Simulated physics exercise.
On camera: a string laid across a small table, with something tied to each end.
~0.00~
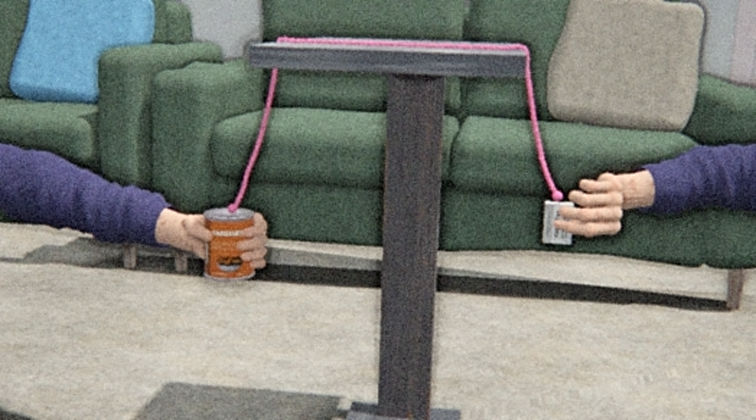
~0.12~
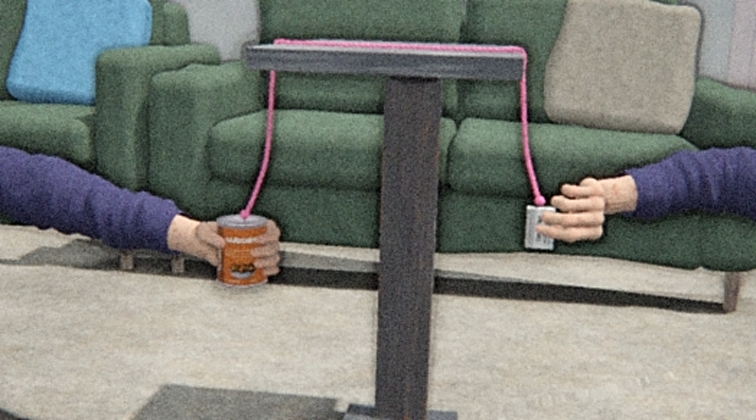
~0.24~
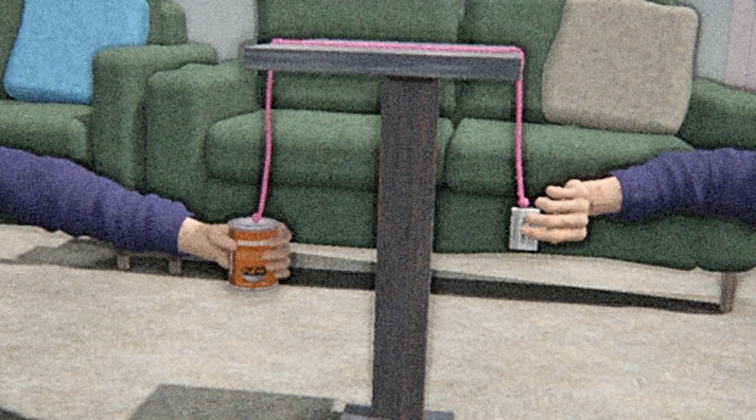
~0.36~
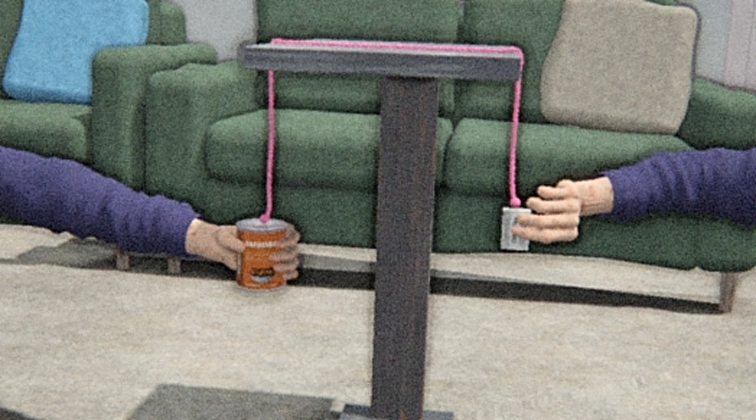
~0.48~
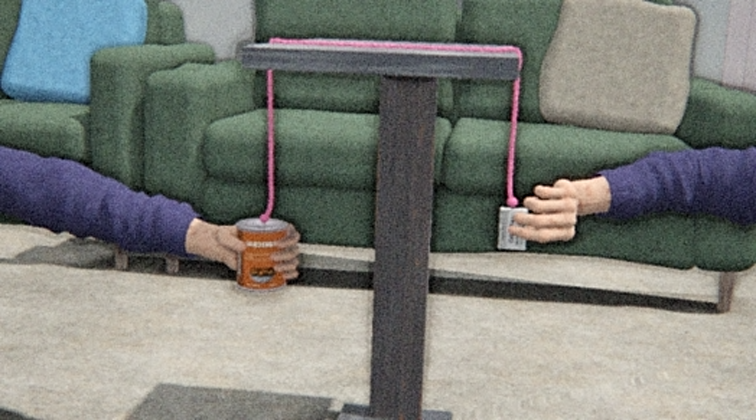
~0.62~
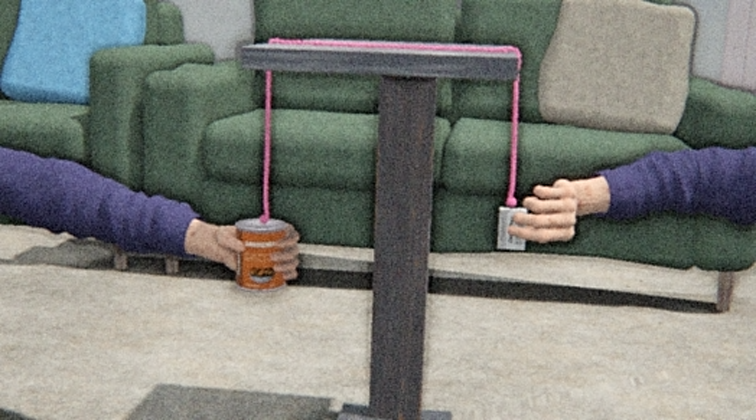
In a living room with green sofas, a blue cushion at left and a beige one at right, a small dark table is seen from the front. A pink string lies across its top, tied to an orange tin at left and a small pale box at right, each held by a purple-sleeved arm. The hands bring both slightly inward, the tin lowering a little, then stay nearly still.
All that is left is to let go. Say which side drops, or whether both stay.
Outcome: The string drops leftwards.
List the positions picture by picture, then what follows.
The first picture shows left tin (229, 244); right matchbox (558, 223); string over the top (383, 44).
The second picture shows left tin (242, 251); right matchbox (540, 228).
The third picture shows left tin (253, 254); right matchbox (524, 229).
The fourth picture shows left tin (261, 255); right matchbox (515, 229).
The fifth picture shows left tin (262, 255); right matchbox (513, 229).
The sixth picture shows left tin (261, 255); right matchbox (512, 229); string over the top (375, 46).
Around 1.08 s, left tin down on the floor; right matchbox pulled up onto the top.
Around 1.38 s, left tin down on the floor; right matchbox down on the floor.
Finally, left tin down on the floor; right matchbox down on the floor. The string goes down on the left.
